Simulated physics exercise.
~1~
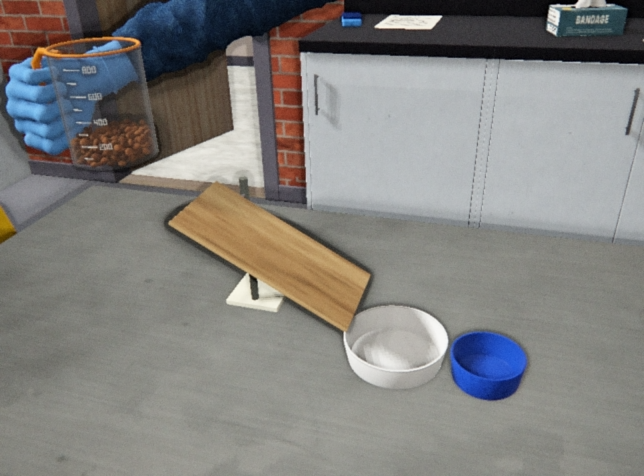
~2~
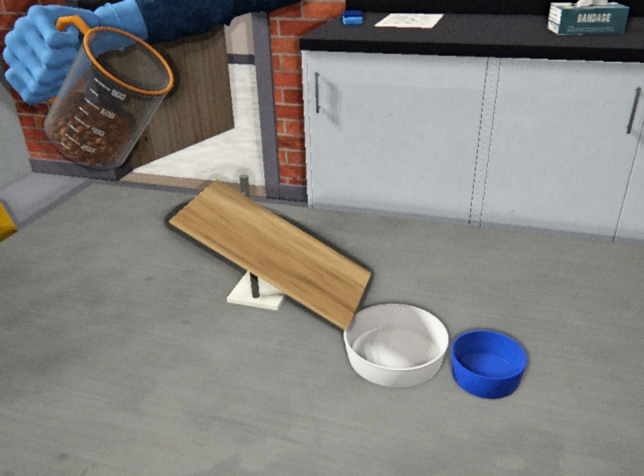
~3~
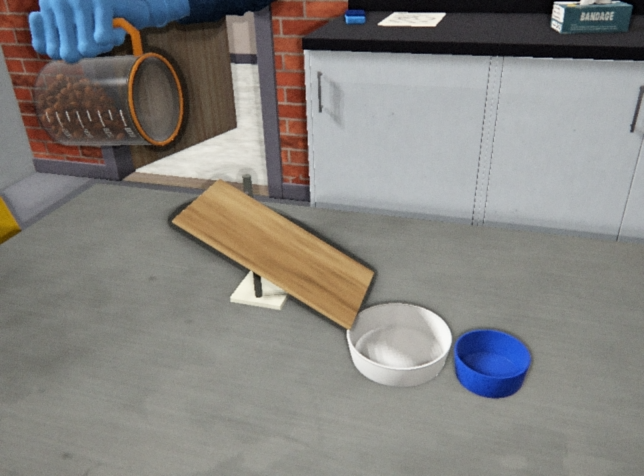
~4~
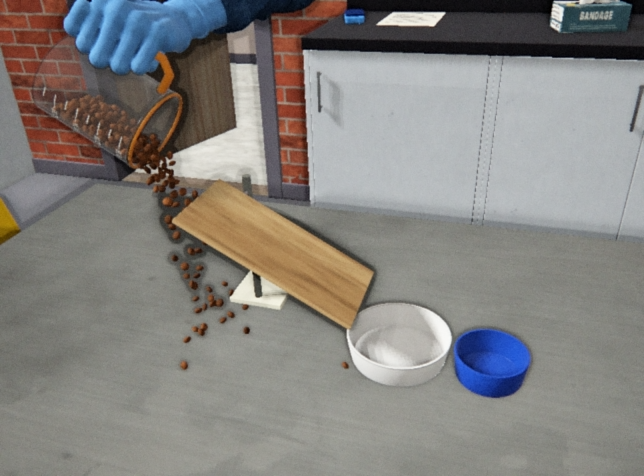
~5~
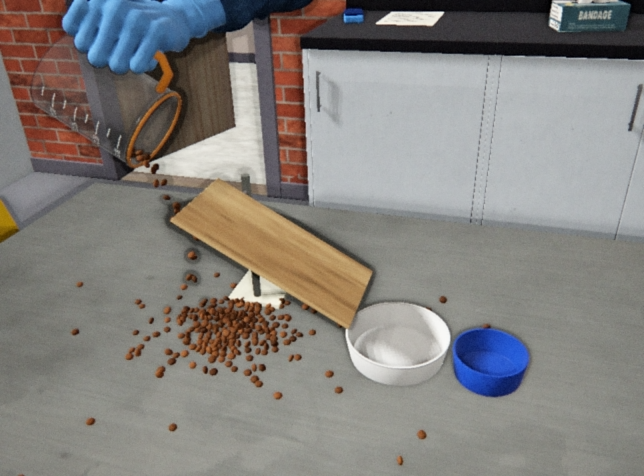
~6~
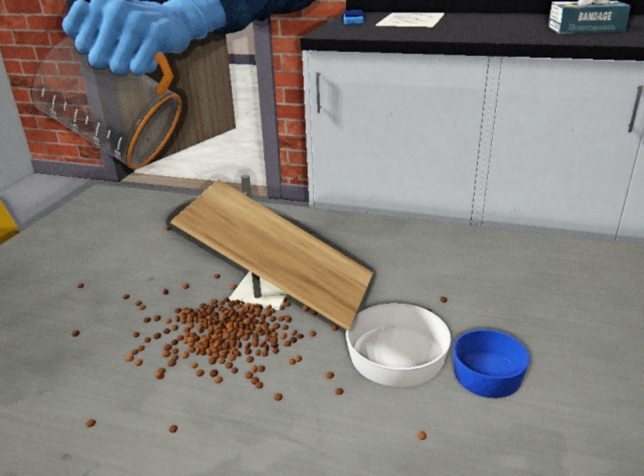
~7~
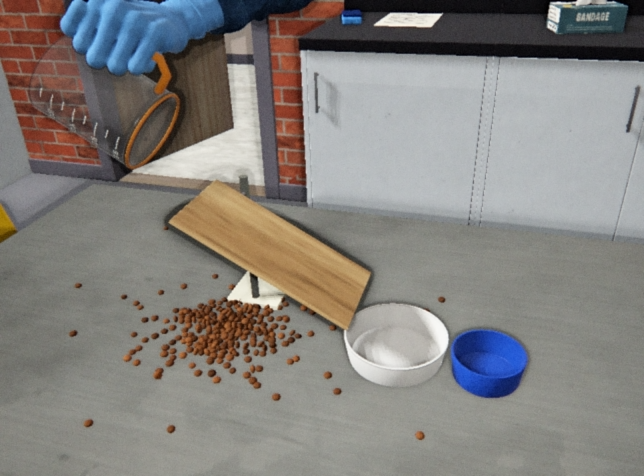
At first, a blue-gloved hand holds a clear jug with an orange rim, partly filled with brown kibble, above and to the left of a sloping wooden board. A white dish and a smaller blue dish sit beyond the board's lower end. The hand tips the jug rightward until the kibble starts spilling from its mouth. The pieces fall past the board's upper left edge, land on the gray tabletop and scatter. Finally, the jug is empty and still tilted downward, with the kibble heaped and strewn around the board's base and both dishes empty.
